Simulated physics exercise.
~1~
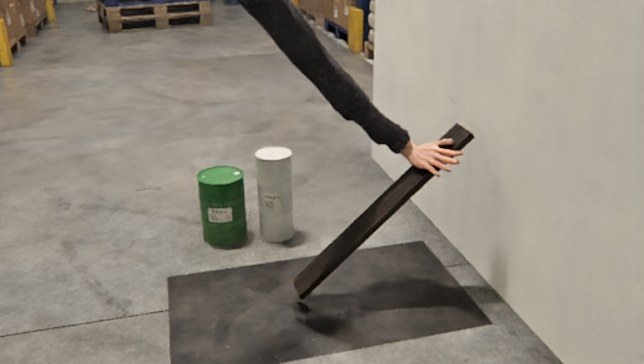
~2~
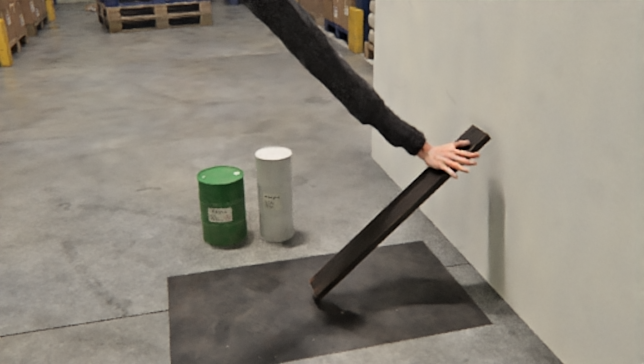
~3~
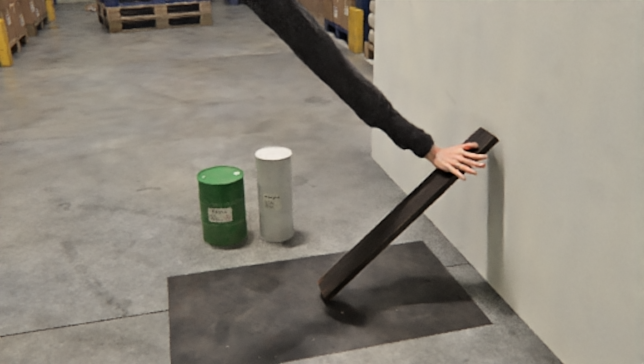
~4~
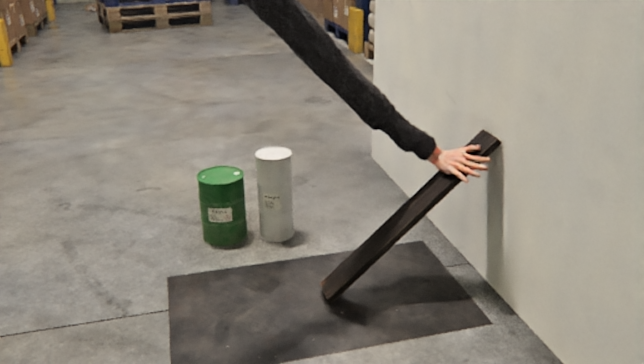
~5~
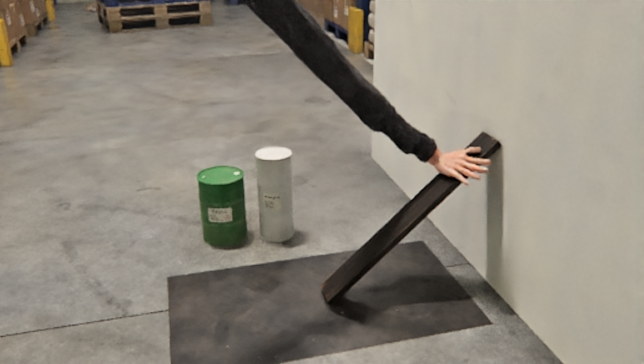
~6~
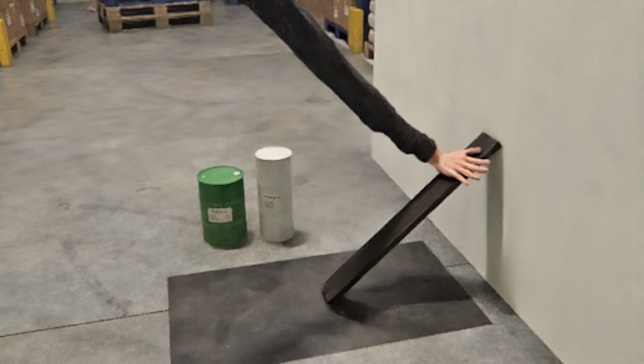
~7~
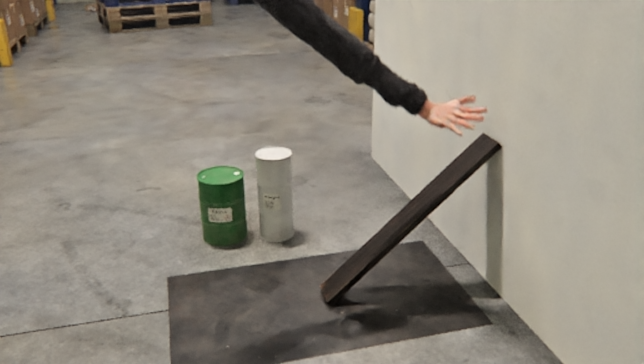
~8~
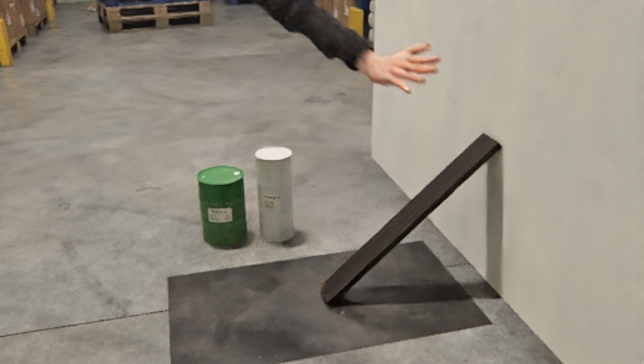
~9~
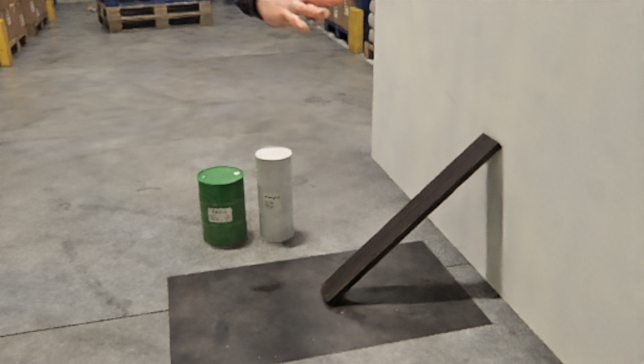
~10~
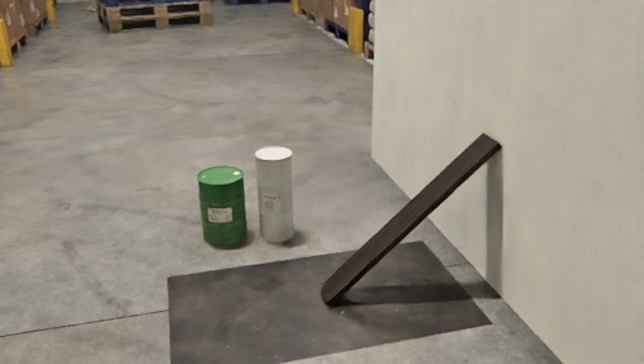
Warehouse floor by a bare wall, a hand leaning a black plank rightward against it, then letting go, the plank staying up.
